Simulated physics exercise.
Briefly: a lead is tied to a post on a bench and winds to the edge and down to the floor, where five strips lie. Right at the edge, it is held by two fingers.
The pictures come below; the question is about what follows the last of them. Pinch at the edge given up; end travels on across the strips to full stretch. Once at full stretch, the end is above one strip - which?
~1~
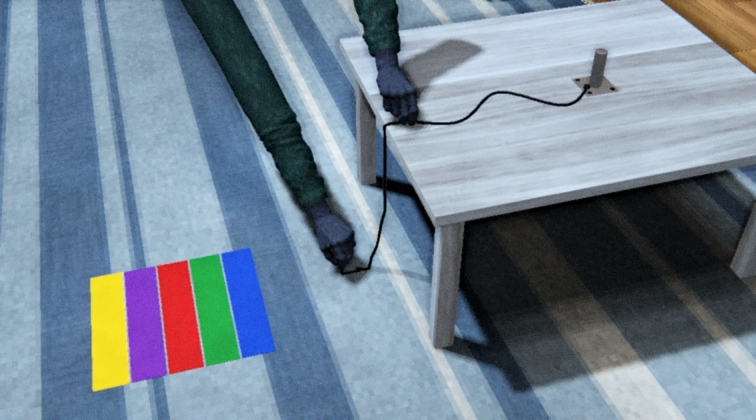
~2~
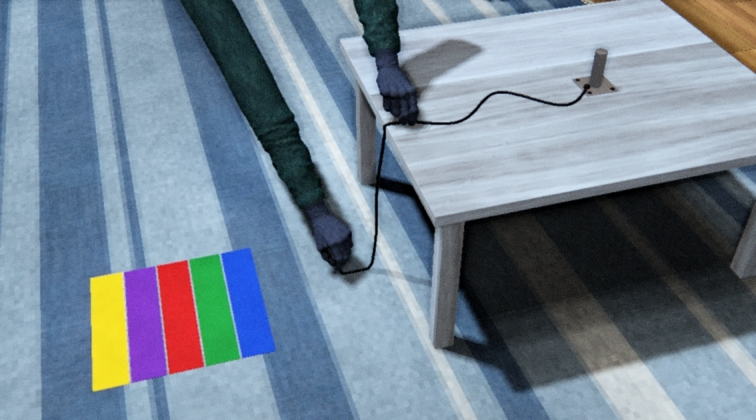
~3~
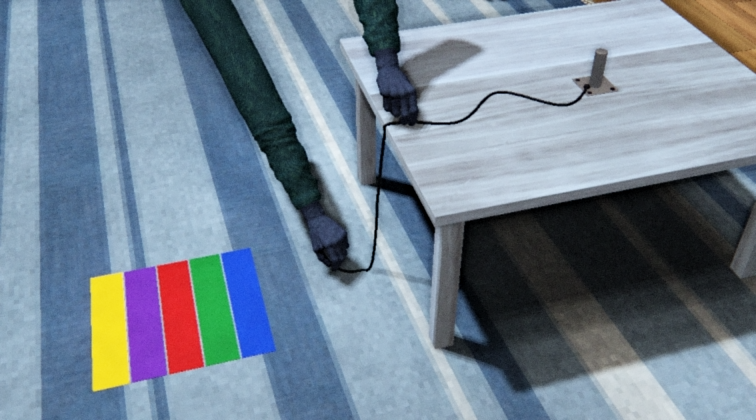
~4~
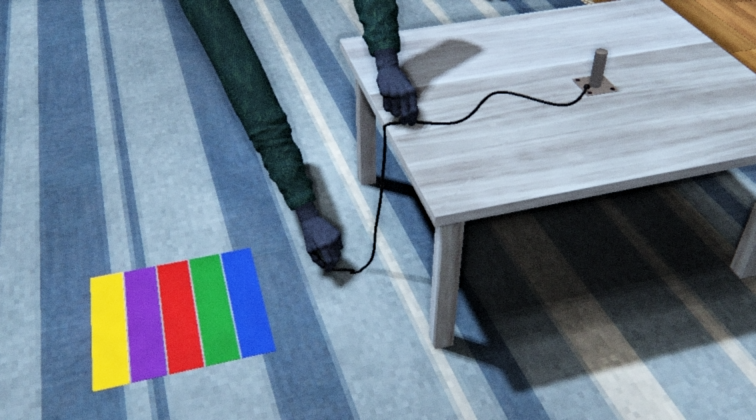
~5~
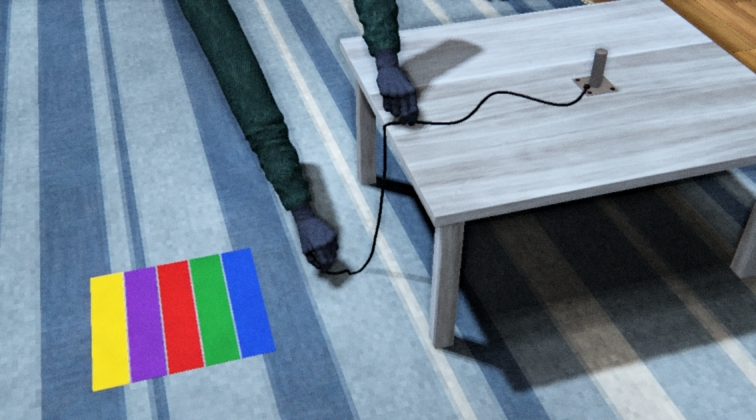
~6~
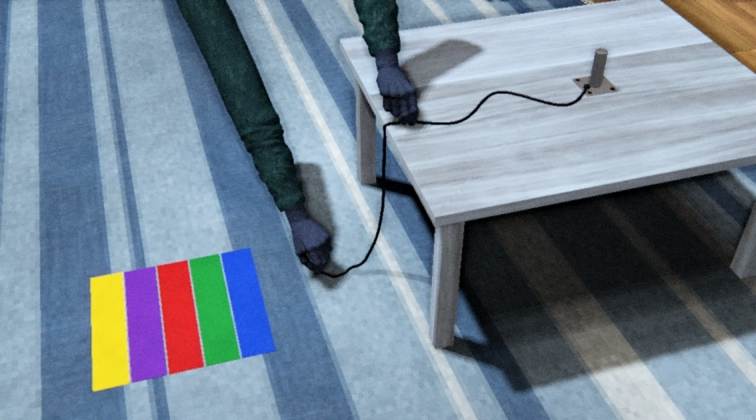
The end stops over the red strip.
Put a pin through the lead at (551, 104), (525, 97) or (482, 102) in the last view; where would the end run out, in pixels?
Per try (px, approx.): (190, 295); (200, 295); (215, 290).
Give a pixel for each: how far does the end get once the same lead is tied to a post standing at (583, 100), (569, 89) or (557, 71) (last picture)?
Roughly (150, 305), (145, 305) and (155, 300), try by try.
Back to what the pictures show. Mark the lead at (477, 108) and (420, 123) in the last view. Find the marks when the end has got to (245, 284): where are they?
Approx. (447, 114); approx. (385, 132).
Soon after, end near (245, 284); over blue.
Then, end near (203, 292); over green.
At full stretch, end near (177, 298); over red. Over red.
